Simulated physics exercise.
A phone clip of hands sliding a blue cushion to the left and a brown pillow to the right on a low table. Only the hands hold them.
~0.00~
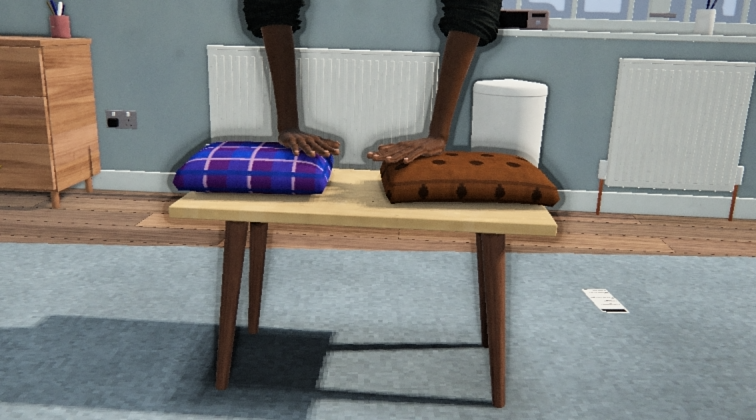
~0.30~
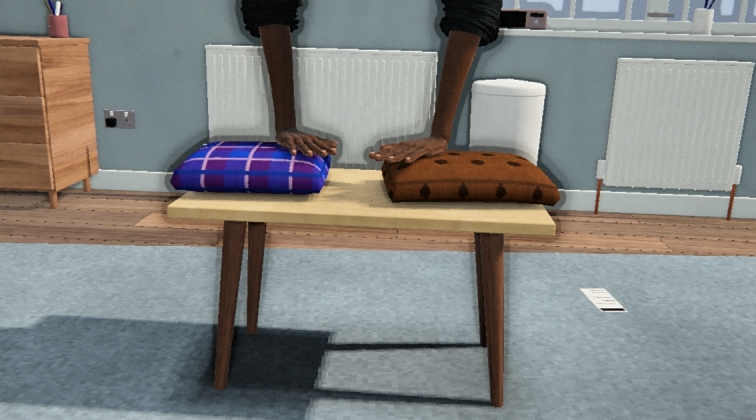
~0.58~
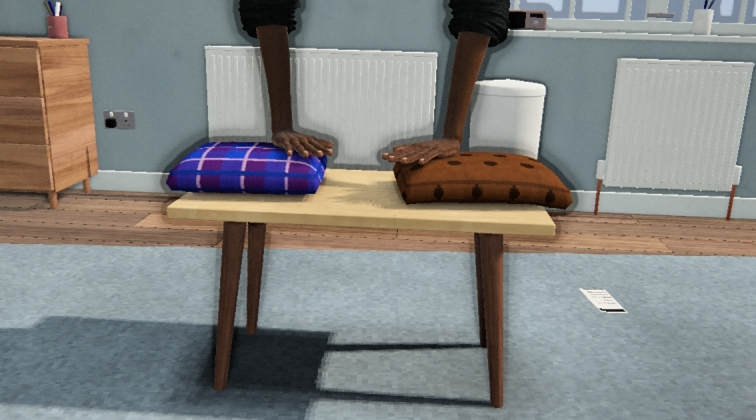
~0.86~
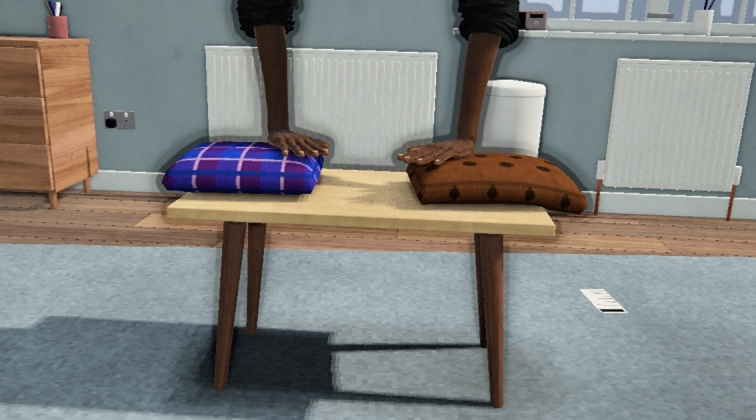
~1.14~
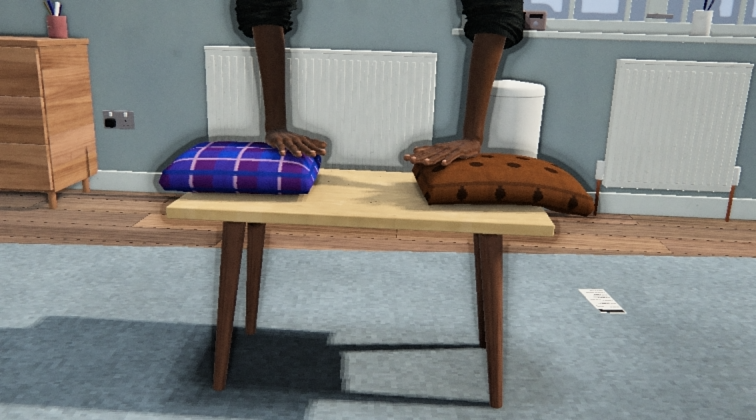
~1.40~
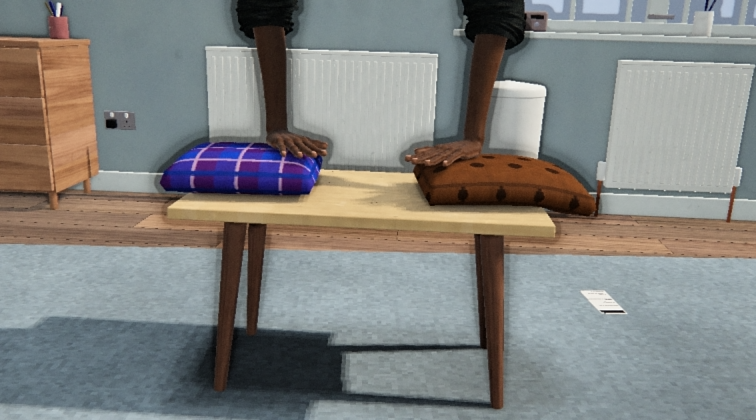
A room with blue-grey walls, white radiators, a wooden chest of drawers at left and a pale blue-grey carpet is seen from the front at about table height. Two hands press on a blue checked cushion at left and a brown patterned one at right on a low wooden table. They slide the blue one slightly left and the brown one farther right, partly past the table's edge, then stay nearly still.
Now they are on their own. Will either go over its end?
As it turns out, the blue cushion holds its place, the brown pillow stays up there.
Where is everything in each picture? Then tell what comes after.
Cushion tip (187, 174); pillow tip (546, 189), in the first picture.
Cushion tip (184, 174); pillow tip (547, 189), in the second picture.
Cushion tip (180, 175); pillow tip (558, 192), in the third picture.
Cushion tip (176, 174); pillow tip (573, 196), in the fourth picture.
Cushion tip (173, 174); pillow tip (579, 200), in the fifth picture.
Cushion tip (174, 175), a small part past the edge; pillow tip (581, 200), about a third past the edge, in the sixth picture.
After 1.70 s, cushion lying still; pillow lying still.
At rest, cushion lying still; pillow lying still. The blue cushion stays up there and the brown pillow remains on top.
